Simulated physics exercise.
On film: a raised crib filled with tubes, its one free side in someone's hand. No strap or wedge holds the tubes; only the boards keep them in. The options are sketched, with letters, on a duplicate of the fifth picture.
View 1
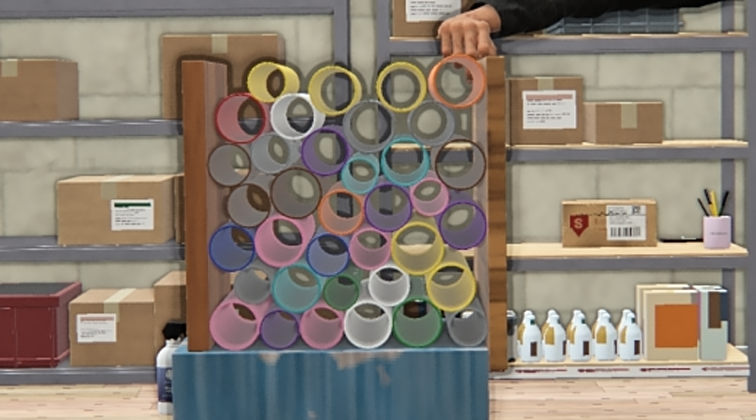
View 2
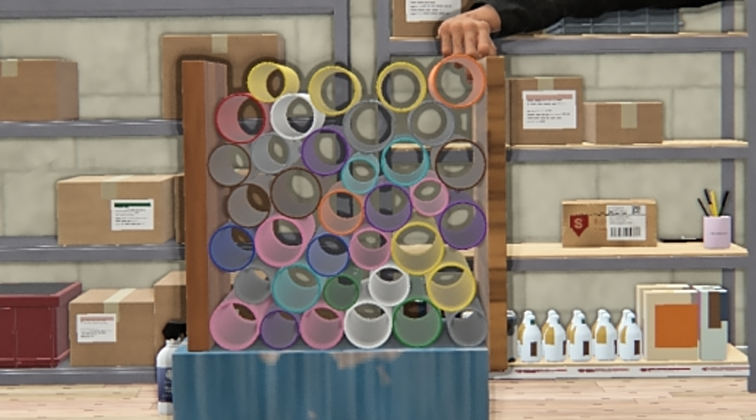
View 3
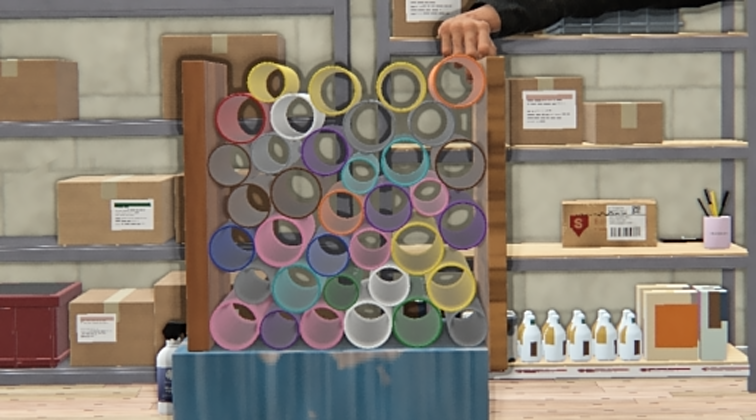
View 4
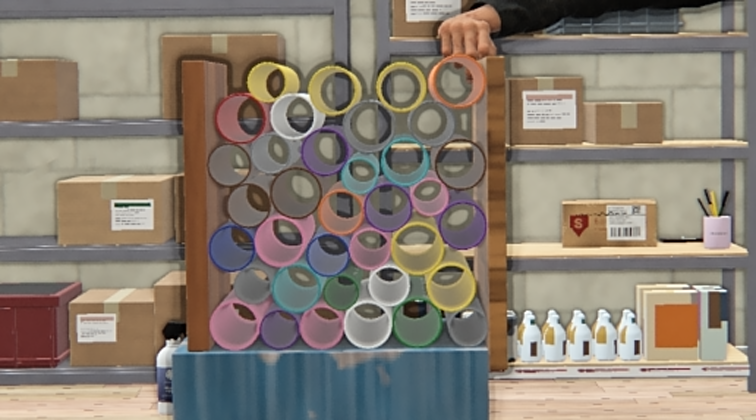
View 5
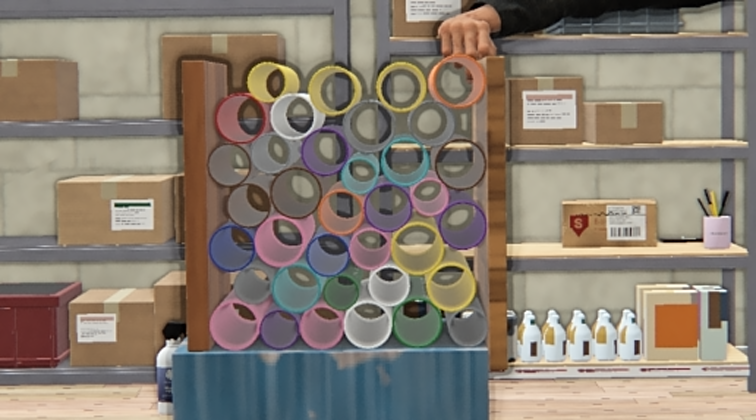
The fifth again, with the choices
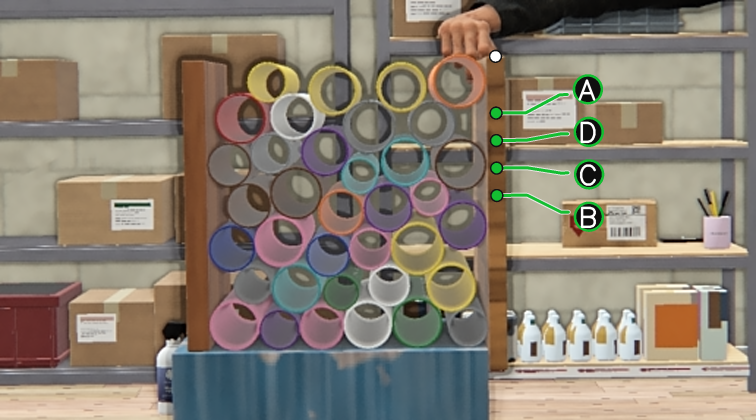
At first, a hand rests on the top right corner of a wooden-sided crib packed with colourful tubes, set on a blue base in front of storage shelves. The hand stays where it is, and the stacked tubes and side boards show no visible movement through to the end.
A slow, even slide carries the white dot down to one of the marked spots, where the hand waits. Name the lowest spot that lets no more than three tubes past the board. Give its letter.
Slide it to B.
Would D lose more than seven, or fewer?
It loses fewer than seven.
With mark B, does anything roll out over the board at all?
At B: Yes.
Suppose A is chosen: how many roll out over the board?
It comes to none.
On the marked copy, A at (496, 113); B at (497, 195); C at (497, 168); D at (497, 140); the white dot at (496, 57).
Taking B. A third of the way, top of the board (486, 119).
Two thirds of the way, top of the board (487, 192).
When it is over, top of the board (487, 195), one out over the board.
As for the rest, A none out over the board; C one out over the board; D none out over the board.
